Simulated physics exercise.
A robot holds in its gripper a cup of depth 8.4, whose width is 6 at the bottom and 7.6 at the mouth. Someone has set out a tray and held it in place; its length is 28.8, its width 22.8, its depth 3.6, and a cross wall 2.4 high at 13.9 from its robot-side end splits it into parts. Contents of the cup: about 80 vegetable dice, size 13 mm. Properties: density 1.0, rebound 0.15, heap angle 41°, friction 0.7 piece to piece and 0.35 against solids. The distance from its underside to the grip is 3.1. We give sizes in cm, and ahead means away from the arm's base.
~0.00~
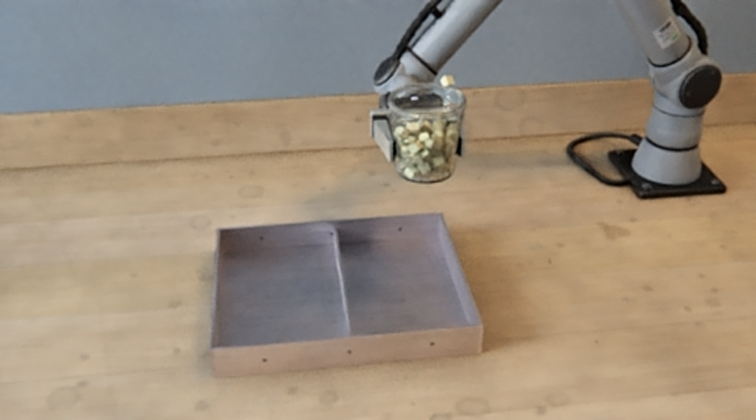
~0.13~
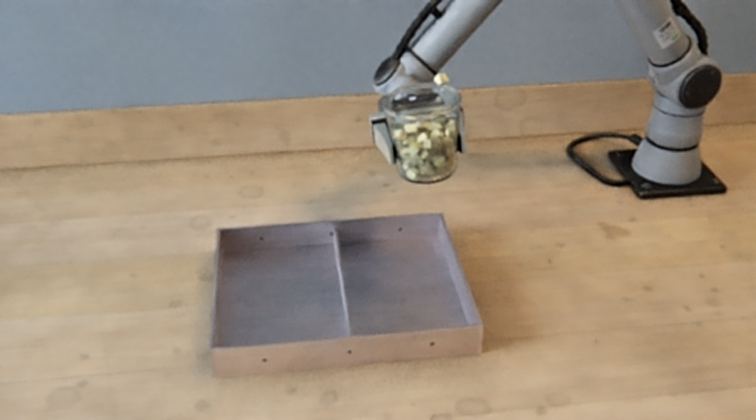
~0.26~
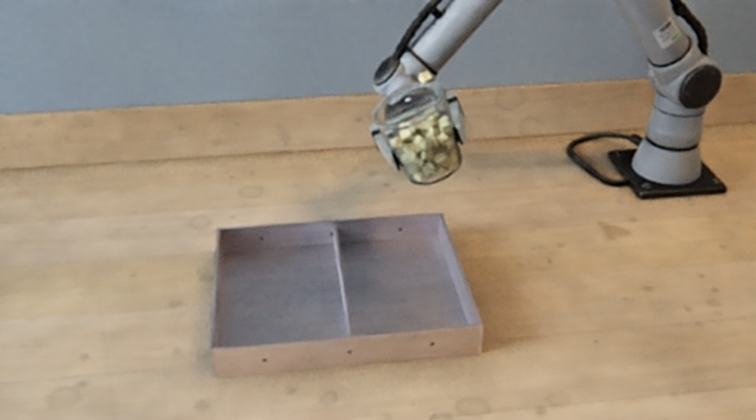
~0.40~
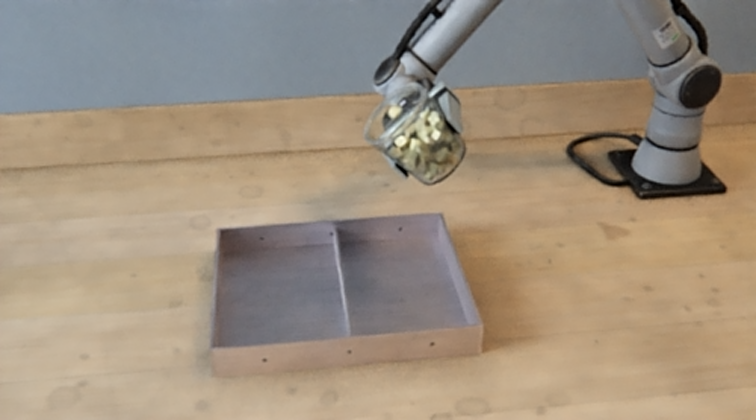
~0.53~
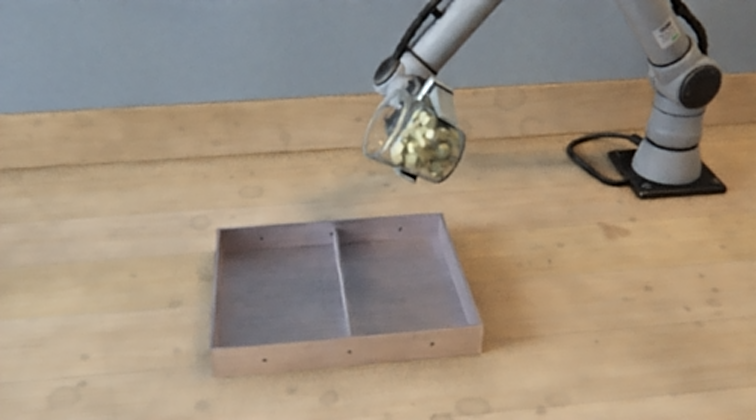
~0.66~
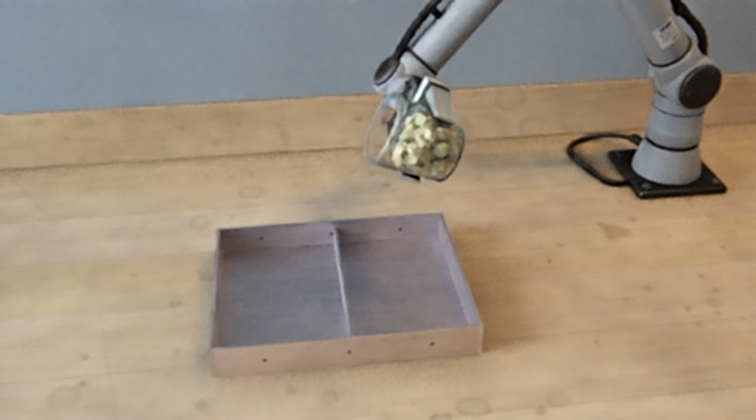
A robot arm tilts a clear cup of pale diced pieces leftward above a divided tray.
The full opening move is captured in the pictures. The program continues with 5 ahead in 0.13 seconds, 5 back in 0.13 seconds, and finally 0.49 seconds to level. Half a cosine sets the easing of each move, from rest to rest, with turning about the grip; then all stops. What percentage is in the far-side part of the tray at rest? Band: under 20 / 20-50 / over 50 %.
Under 20 %.
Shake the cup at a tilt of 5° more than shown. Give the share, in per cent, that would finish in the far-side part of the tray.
It would be near 15 per cent.
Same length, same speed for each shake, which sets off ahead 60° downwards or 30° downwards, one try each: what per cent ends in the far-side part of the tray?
Estimates, in order: 0 % then 5 %.
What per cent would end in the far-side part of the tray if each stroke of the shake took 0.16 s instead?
Then roughly 5 percent.
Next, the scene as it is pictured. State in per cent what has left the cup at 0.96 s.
Share gone: Around 10 %.
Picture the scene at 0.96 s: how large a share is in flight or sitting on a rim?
Estimated fraction: Near 12 %.
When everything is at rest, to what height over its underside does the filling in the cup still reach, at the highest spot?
Around 7.0 cm up.
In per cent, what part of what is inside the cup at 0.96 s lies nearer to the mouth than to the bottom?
45 %.
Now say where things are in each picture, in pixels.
In the first frame, cup middle at (426, 136), level; upper third of the load around (430, 132), from x 400 to 450, top at y 80; 75 in the cup.
In the second frame, cup middle at (425, 136), tilted 6° forward; upper third of the load around (428, 132), from x 400 to 450, top at y 80.
In the third frame, cup middle at (422, 137), tilted 22° forward; upper third of the load around (427, 131), from x 395 to 450, top at y 80.
In the fourth frame, cup middle at (419, 139), tilted 41° forward; upper third of the load around (427, 130), from x 395 to 455, top at y 110.
In the fifth frame, cup middle at (418, 141), tilted 57° forward; upper third of the load around (425, 129), from x 395 to 455, top at y 115.
In the sixth frame, cup middle at (417, 142), tilted 63° forward; upper third of the load around (424, 131), from x 395 to 450, top at y 115; 75 in the cup.
By 0.96 s, tilted 62° forward, highest piece 22 above the table; 66 in the cup, 9 in flight or on a rim.
By 1.26 s, tilted 13° forward, highest piece 25 above the table; 66 in the cup, 8 in the far-side part, 1 in the robot-side part.
By 1.61 s, level, highest piece 24 above the table; 66 in the cup, 8 in the far-side part, 1 in the robot-side part.
By 2.66 s, level, highest piece 24 above the table; 66 in the cup, 8 in the far-side part, 1 in the robot-side part.
Final count, 66 in the cup, 8 in the far-side part, 1 in the robot-side part. That is 11 % in the far-side part of the tray.
